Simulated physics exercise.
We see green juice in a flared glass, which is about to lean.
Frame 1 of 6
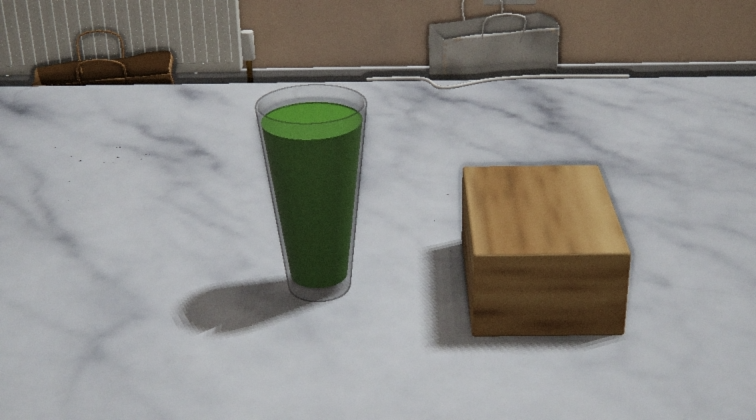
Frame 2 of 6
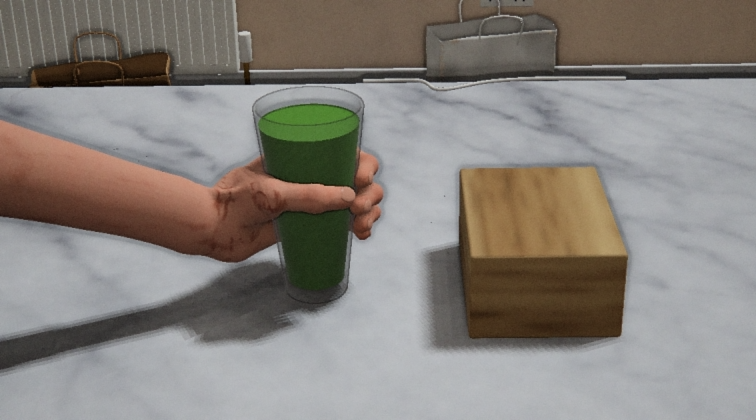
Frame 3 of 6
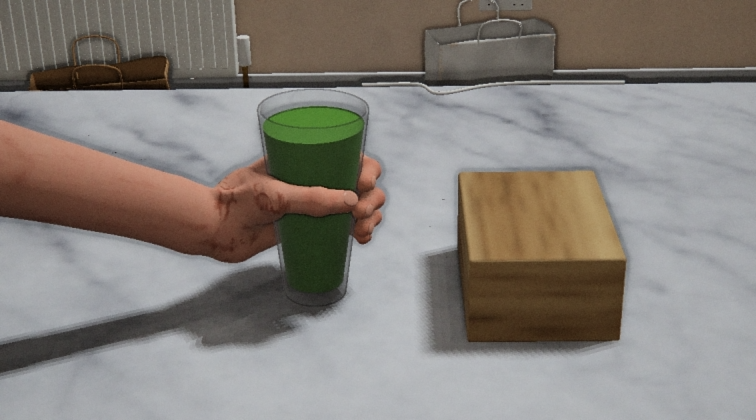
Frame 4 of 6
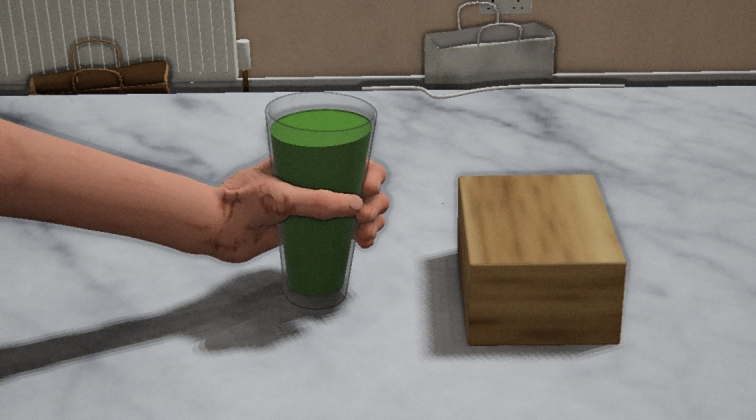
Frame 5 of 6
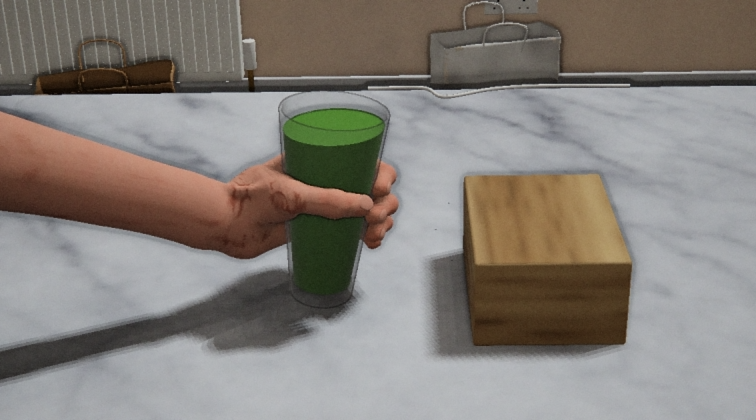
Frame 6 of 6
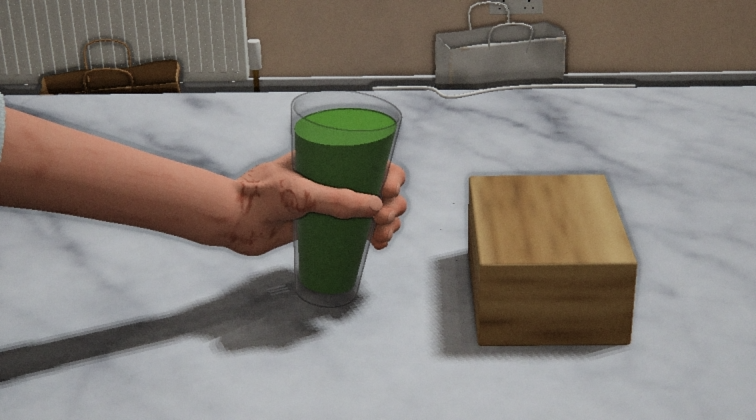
A bare forearm and hand reach in from the left in a slightly elevated view of a pale marble surface, with two bags and a radiator along the wall behind. The hand grips a flared glass of green juice, which first stands alone left of a brown wooden block. The glass leans slightly rightward in the hand, the block stays put, and the camera shifts a little.
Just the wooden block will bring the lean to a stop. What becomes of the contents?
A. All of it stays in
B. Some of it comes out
B, some of it comes out.
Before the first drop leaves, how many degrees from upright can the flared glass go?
Roughly 25°.
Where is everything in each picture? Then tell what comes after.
In the first frame, it stands upright; flared glass (315, 191) nearly full.
In the second frame, a hand takes hold; flared glass nearly full, surface at (309, 123); wooden block (536, 247).
In the third frame, it is leaning; flared glass (315, 196) nearly full.
In the fourth frame, tipping on its foot; flared glass nearly full, surface at (321, 129); wooden block (535, 255).
In the fifth frame, the top moves towards the wooden block; flared glass (328, 197) nearly full.
In the sixth frame, on the way over; flared glass nearly full, surface at (344, 128); wooden block (545, 255).
A moment on, the flared glass leans by about 25°; a puddle lies under it; nearly all of the green juice is inside.
Further on, the flared glass leans by about 40°; a puddle lies under it; about three quarters of the green juice is inside.
When it is over, the flared glass leans by about 45°, against the wooden block; a puddle lies under it; about three quarters of the green juice is inside.
